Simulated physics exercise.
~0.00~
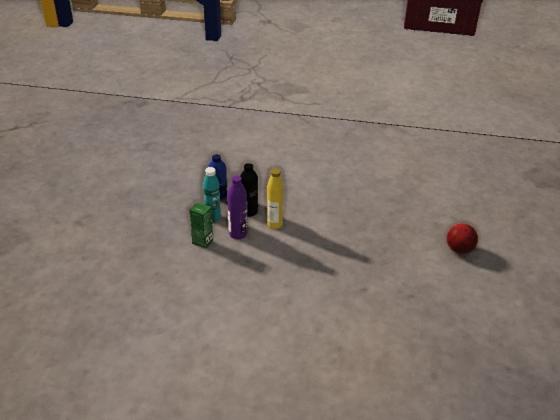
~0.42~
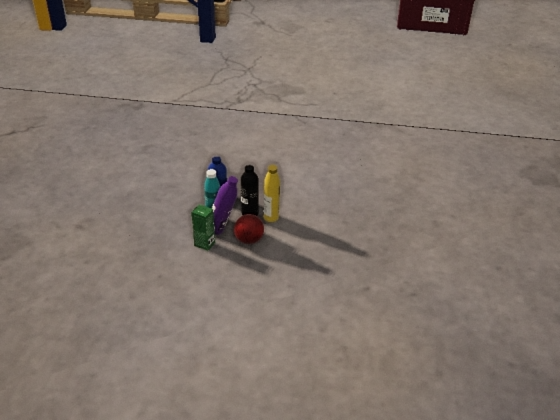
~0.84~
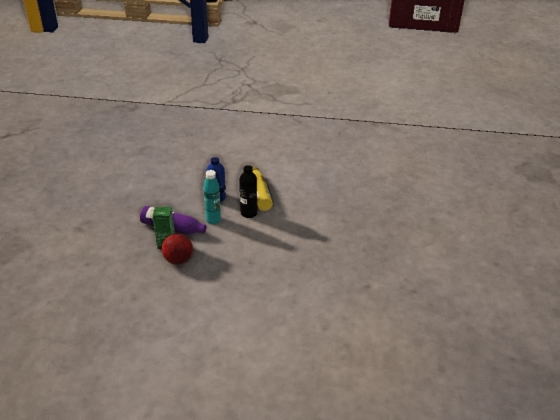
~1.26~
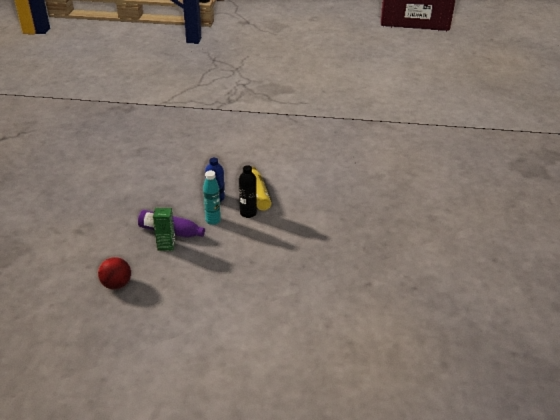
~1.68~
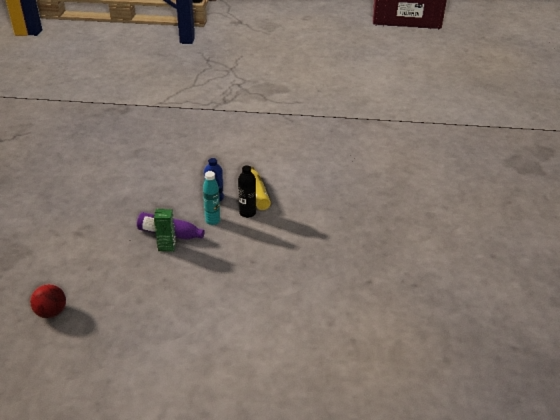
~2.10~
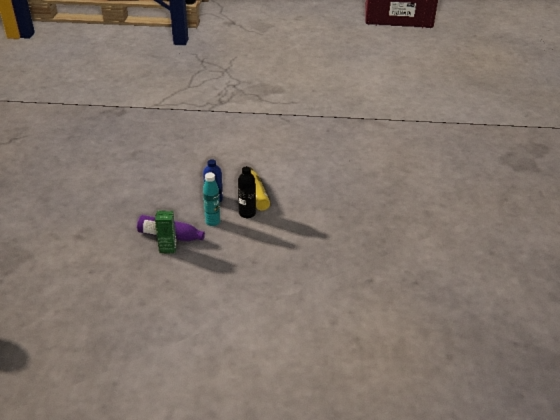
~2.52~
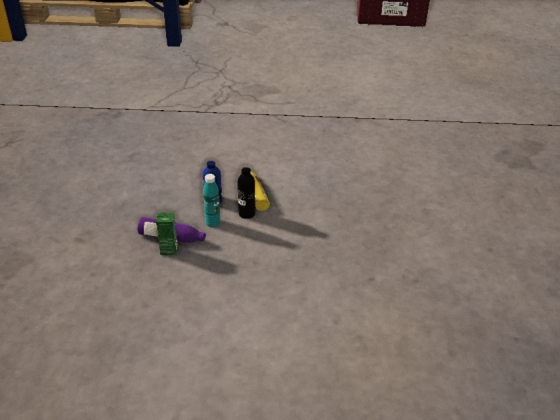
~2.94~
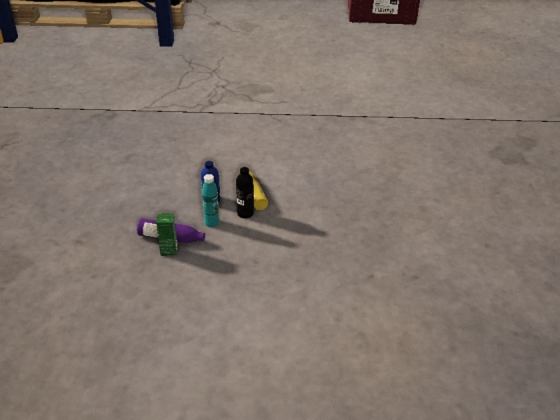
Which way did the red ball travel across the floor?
The red ball rolled to the left, going through the group of bottles and on out of view.
